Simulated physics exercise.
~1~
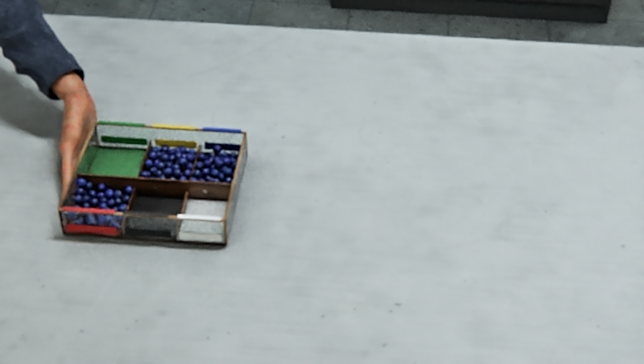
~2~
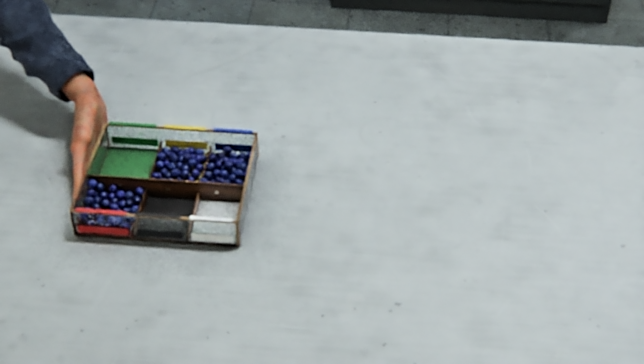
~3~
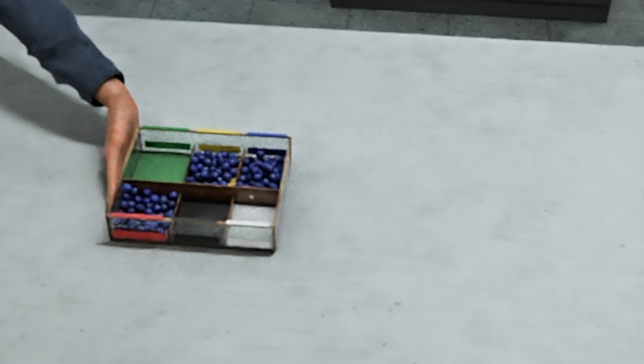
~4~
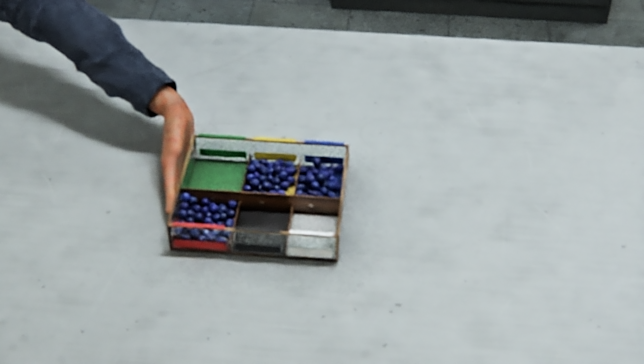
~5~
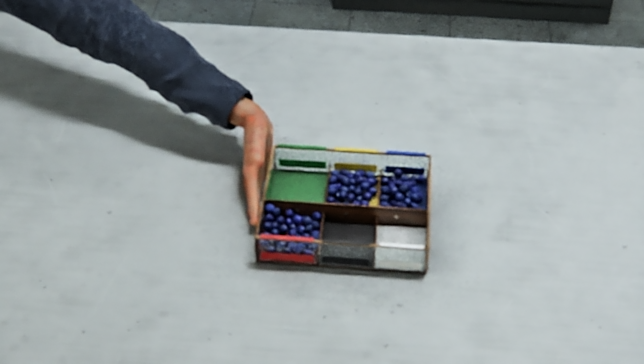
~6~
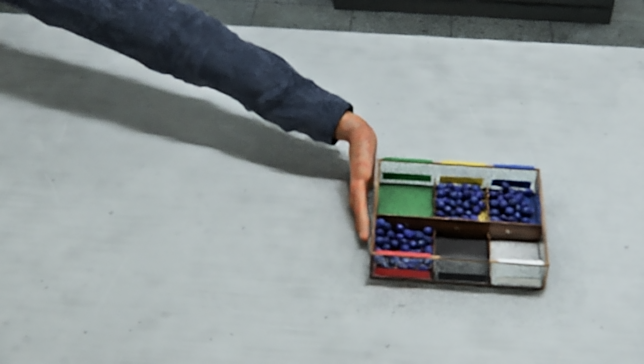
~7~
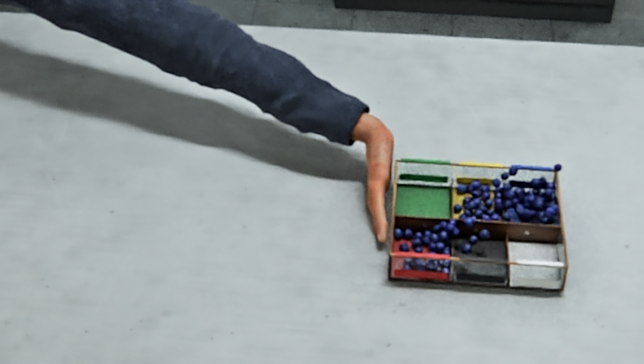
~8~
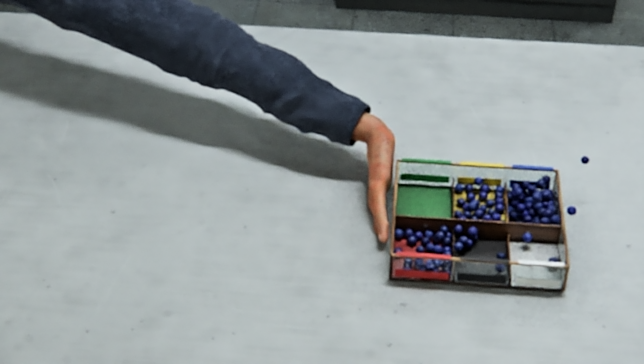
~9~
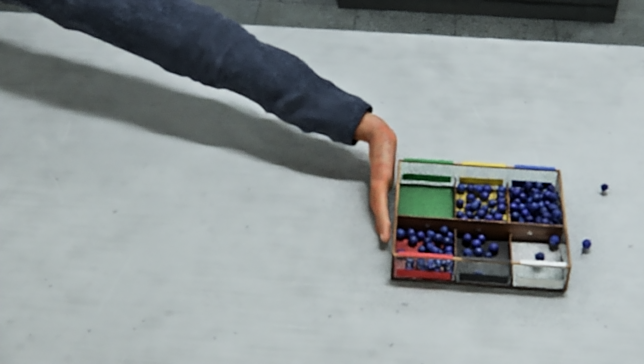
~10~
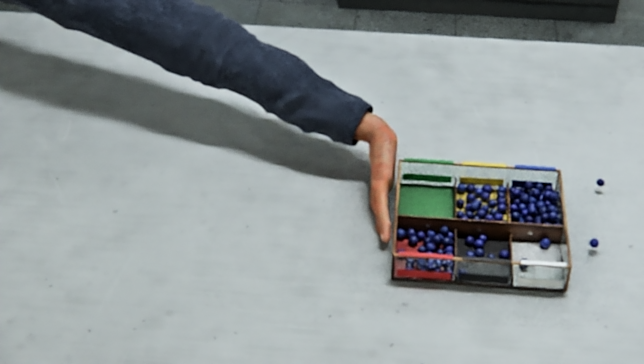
A hand pushes a divided tray right and stops, scattering blueberries between compartments and outside.
